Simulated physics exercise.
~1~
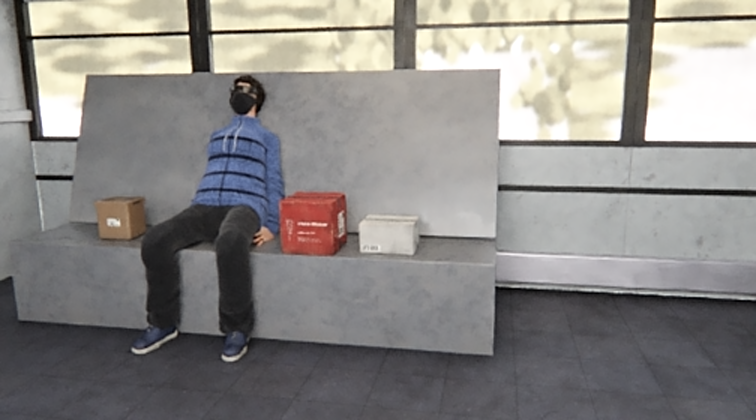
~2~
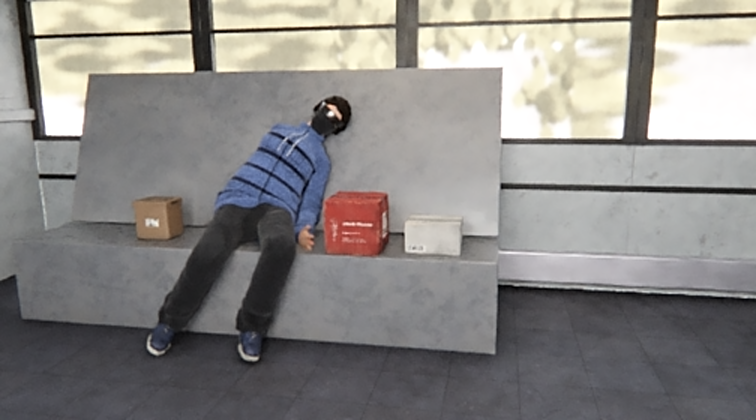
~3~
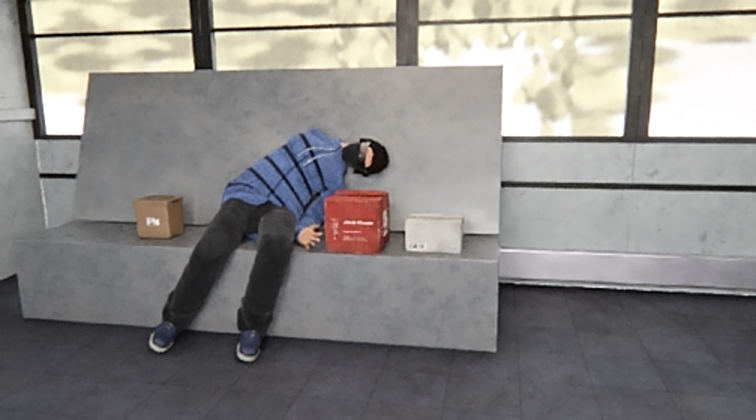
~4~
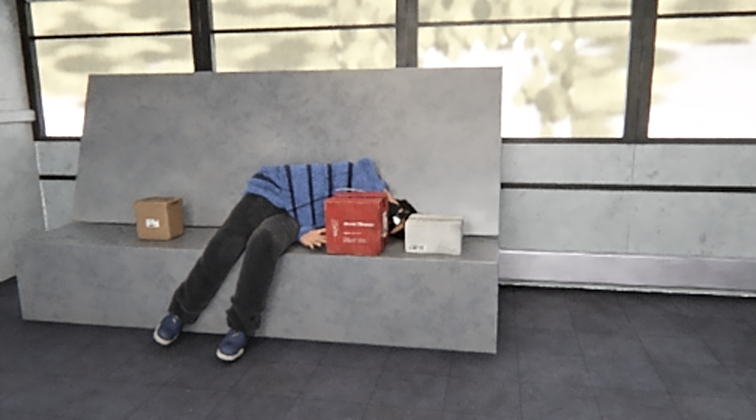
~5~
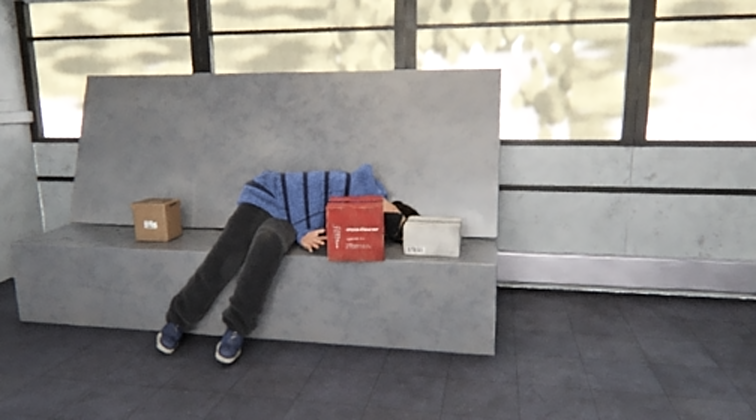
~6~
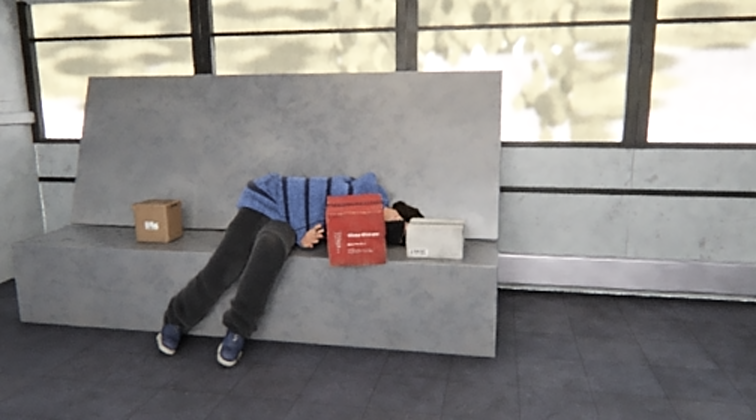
The video shows a limp, masked person in a blue striped top seated on a grey bench, slumping sideways to the right until the head rests low behind a red box and beside a white carton, while a brown box sits at left and everything stays on the bench.
